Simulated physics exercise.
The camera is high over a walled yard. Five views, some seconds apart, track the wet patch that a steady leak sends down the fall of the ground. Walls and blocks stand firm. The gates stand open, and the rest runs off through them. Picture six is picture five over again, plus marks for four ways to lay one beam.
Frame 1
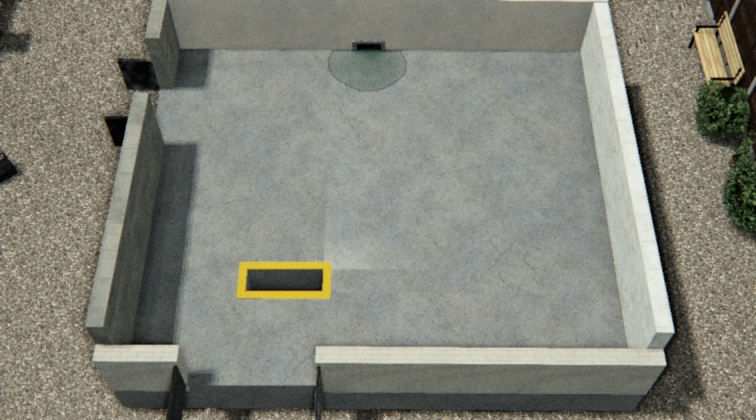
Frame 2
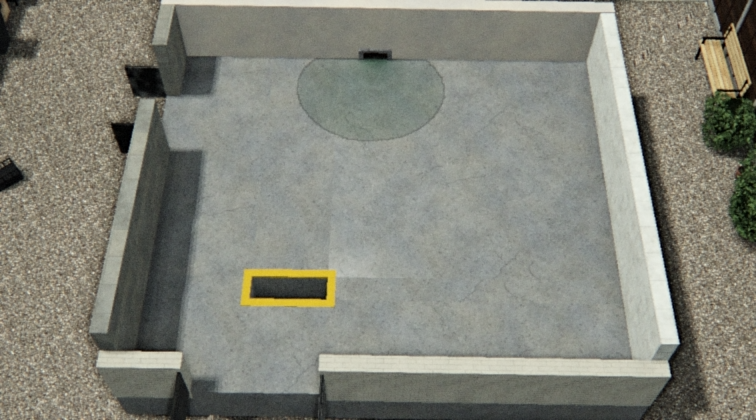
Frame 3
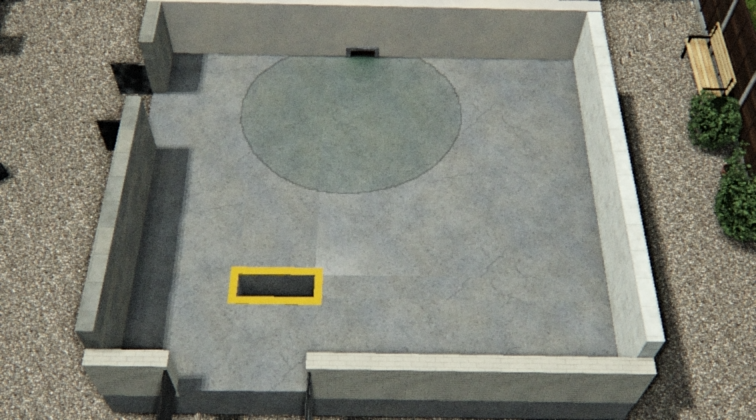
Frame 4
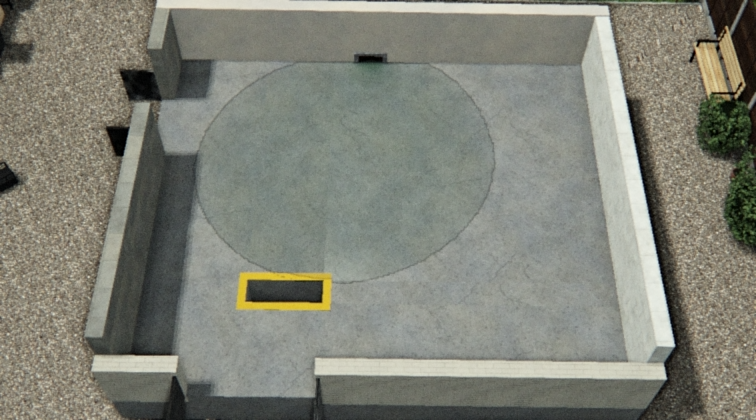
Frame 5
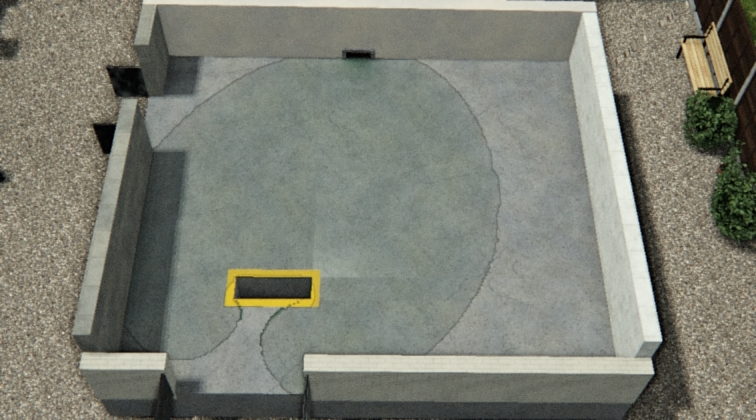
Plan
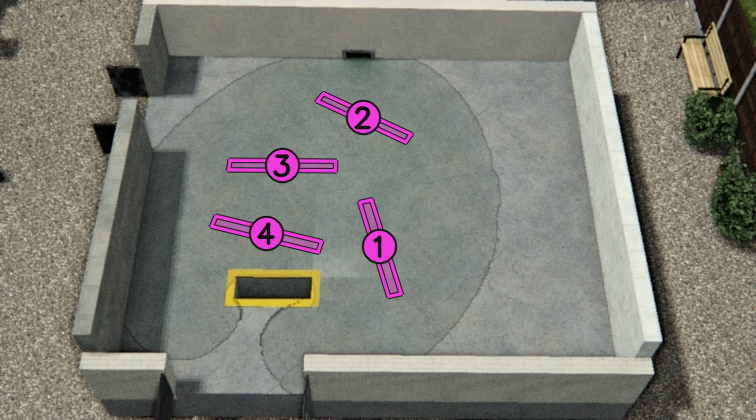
In the video, a greenish wet patch spreads from an outfall in the back wall of a walled concrete yard, widening across the floor toward the front until it surrounds much of the yellow-edged drain pit, which takes in water.
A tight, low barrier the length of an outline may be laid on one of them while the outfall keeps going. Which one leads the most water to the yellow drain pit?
Go for 1.
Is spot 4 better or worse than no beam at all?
Spot 4 is worse.
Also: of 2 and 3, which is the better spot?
That is spot 3.
On the marked copy, 1 from (365, 201) to (394, 295); 2 from (320, 97) to (408, 138); 3 from (229, 165) to (335, 166); 4 from (213, 221) to (319, 246).
With 1, about 29 % of the stream goes into the yellow drain pit, about 70 % out by the gates.
With 2, about 12 % of the stream goes into the yellow drain pit, about 87 % out by the gates.
With 3, about 16 % of the stream goes into the yellow drain pit, about 83 % out by the gates.
With 4, about 10 % of the stream goes into the yellow drain pit, about 88 % out by the gates.
